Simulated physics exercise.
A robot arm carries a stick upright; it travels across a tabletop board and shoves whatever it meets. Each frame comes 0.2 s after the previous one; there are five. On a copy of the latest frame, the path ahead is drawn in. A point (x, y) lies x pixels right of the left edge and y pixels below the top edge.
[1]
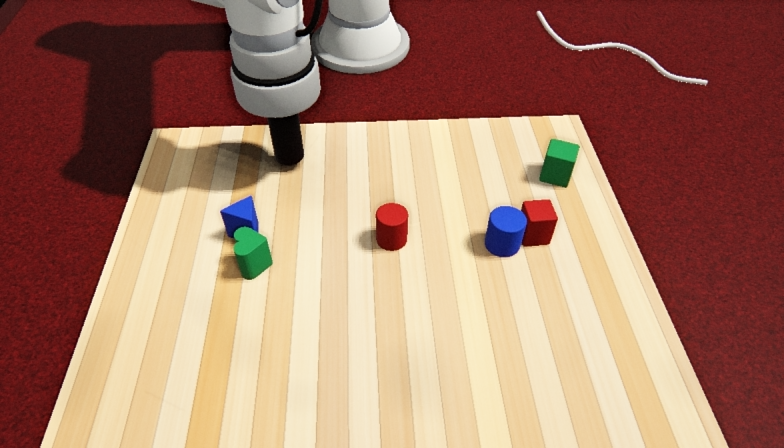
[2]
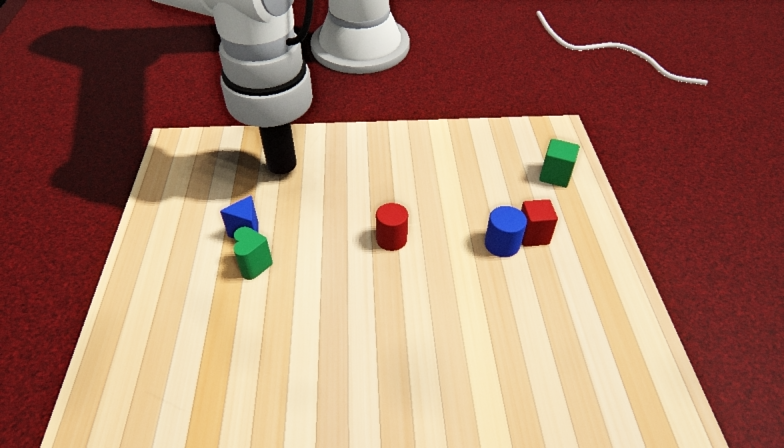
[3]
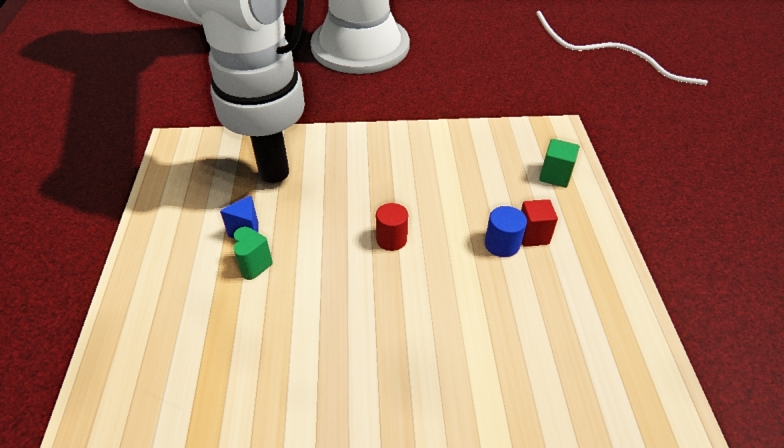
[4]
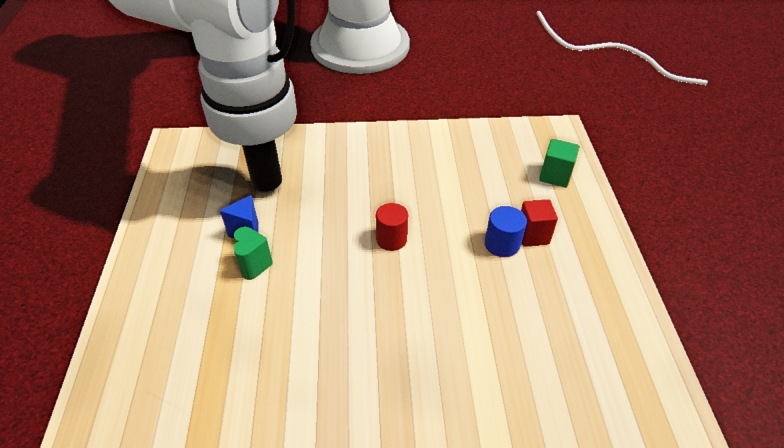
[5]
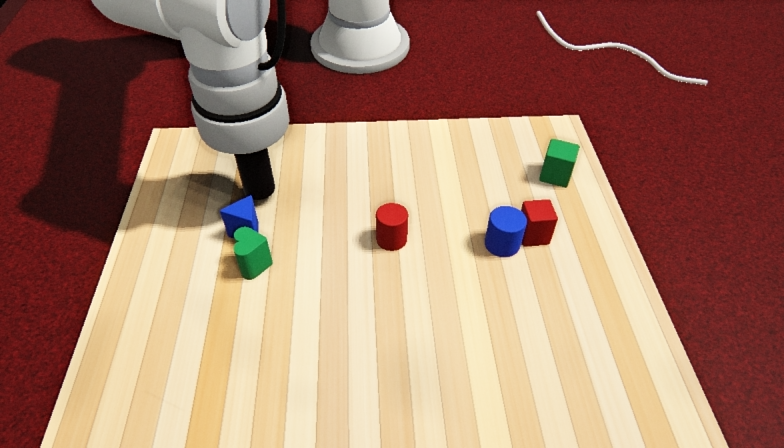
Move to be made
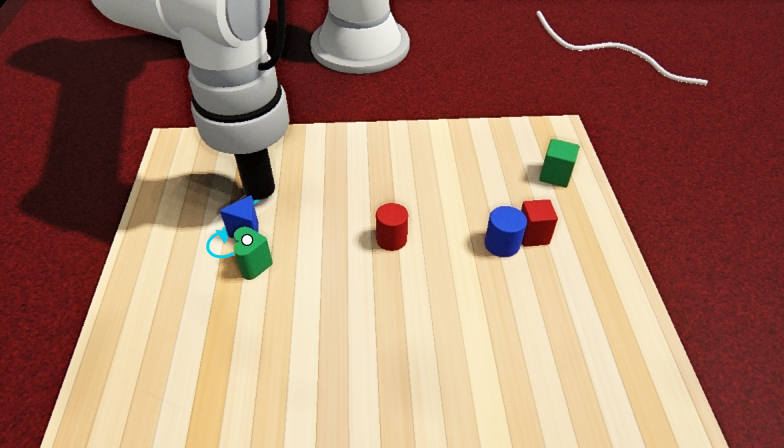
Robot arm with a black tip moving slightly left and nearer over a wooden board, the coloured blocks staying still.
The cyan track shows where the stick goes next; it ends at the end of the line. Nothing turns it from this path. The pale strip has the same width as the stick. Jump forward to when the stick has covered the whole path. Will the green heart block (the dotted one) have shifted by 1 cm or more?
I expect not.
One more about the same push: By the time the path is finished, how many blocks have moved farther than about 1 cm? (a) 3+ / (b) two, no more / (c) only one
The correct letter is c.
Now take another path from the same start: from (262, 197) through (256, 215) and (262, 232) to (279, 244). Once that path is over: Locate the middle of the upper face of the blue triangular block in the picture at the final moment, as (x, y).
Top centre: (239, 227).
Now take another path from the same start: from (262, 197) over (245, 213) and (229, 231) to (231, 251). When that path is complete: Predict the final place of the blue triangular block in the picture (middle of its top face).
It should be at about (252, 223).
Path on the board, from (262, 197) over (244, 211) and (226, 226) to (225, 244); the dot is on the green heart block.
On the path given first. Halfway along, stick (232, 211); nothing pushed yet.
At the end, stick (222, 236); blue triangular block (245, 218), turned 55° anticlockwise; green heart block in place.
